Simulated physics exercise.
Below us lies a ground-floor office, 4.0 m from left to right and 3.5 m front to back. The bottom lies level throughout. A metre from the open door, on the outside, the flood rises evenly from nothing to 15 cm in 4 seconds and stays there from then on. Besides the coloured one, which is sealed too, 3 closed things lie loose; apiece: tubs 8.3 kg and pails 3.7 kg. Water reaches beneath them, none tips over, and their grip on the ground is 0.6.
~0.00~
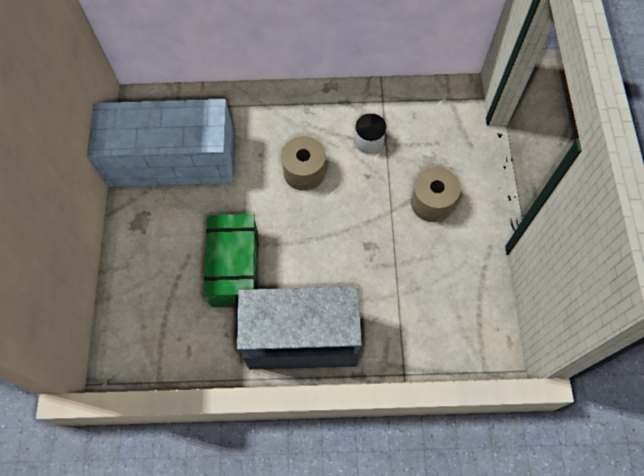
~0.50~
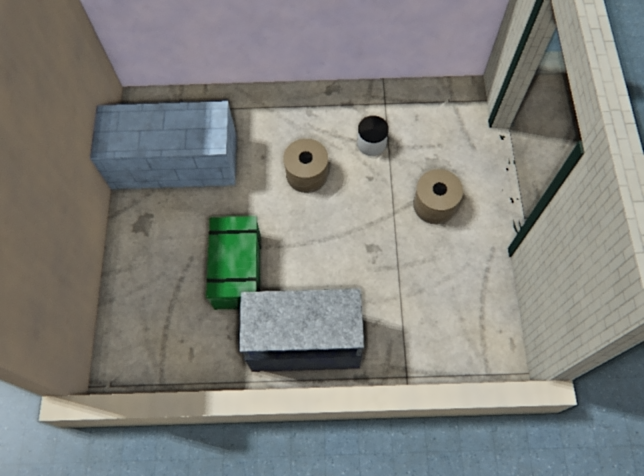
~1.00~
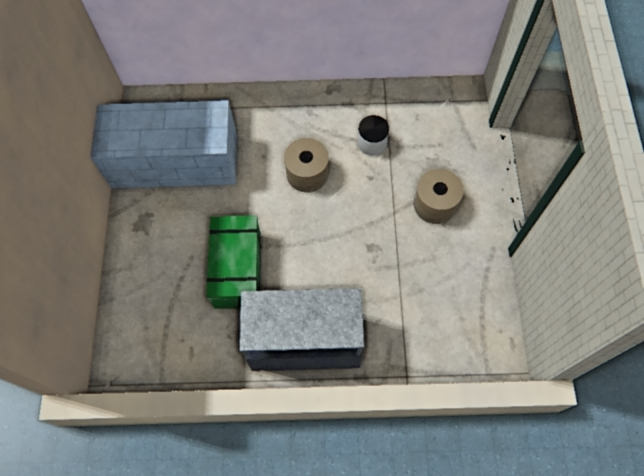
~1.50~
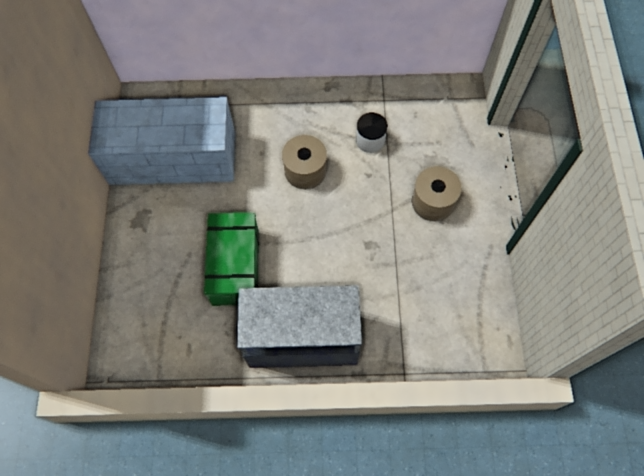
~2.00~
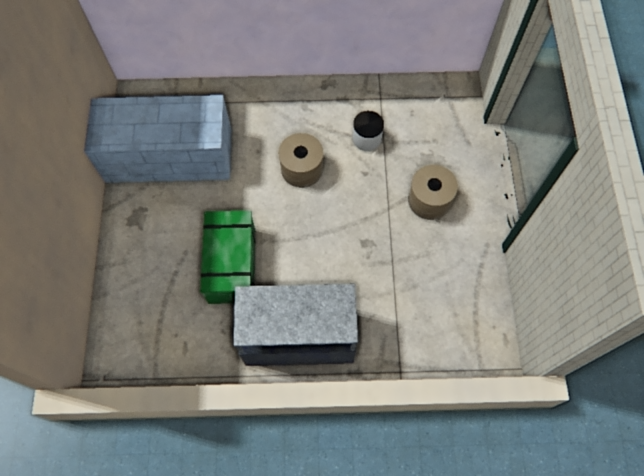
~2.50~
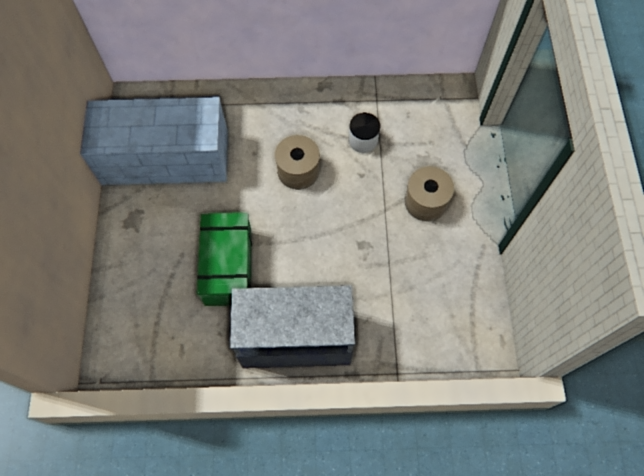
At first, the paving outside a room looks bare, while a green trunk, larger blocks and small round containers stand on the dry floor within. Bluish water then covers the ground outside, and a shallow patch spreads in through the doorway at right, while everything in the room stays put.
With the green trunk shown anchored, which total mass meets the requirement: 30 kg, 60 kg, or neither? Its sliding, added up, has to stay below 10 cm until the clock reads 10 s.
Lighter choice.
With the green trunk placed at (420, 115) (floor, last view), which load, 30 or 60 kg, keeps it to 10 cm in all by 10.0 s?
So both weights work.
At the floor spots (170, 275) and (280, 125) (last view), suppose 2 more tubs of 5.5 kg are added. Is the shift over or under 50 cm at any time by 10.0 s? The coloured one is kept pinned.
Below, beyond.
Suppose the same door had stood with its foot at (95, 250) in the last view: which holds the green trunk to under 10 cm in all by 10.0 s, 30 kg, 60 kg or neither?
Note: Only the heavier mass keeps it.
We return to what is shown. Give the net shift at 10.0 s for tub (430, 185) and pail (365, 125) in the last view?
They sit 250 cm and 250 cm away, in the order given.
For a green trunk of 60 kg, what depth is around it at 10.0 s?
Depth: Approx. 6 cm.
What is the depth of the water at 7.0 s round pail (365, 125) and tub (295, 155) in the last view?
About 4 and 5 cm.
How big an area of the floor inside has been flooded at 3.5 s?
Wet: Near 1.5 m2.
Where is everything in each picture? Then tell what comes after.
The first picture shows the green trunk at (230, 254), on the bottom; water covers 0.0 m2; 0 of 4 have shifted.
The second picture shows the green trunk at (232, 256), on the bottom; 0.0 m2 under water; 0 of 4 have shifted.
The third picture shows the green trunk at (232, 255) rests on the ground; water covers 0.0 m2; 0 of 4 have shifted.
The fourth picture shows the green trunk at (230, 252) rests on the ground; water covers 0.0 m2; 0 of 4 have shifted.
The fifth picture shows the green trunk at (227, 250), on the bottom; 0.0 m2 under water; 0 of 4 have shifted.
The sixth picture shows the green trunk at (223, 252) rests on the ground; 0.2 m2 under water; 0 of 4 have shifted.
After 3.5 s the green trunk would be 0 cm from its start with 30 kg and 0 cm from its start with 60 kg; 0 cm of water round it then.
After 4.5 s the green trunk would be 0 cm from its start with 30 kg and 0 cm from its start with 60 kg; 0 cm of water round it then.
After 7.0 s the green trunk would be 0 cm from its start with 30 kg and 0 cm from its start with 60 kg; 5 cm of water round it then.
After 10.0 s the green trunk would be 0 cm from its start with 30 kg and 0 cm from its start with 60 kg; 6 cm of water round it then.
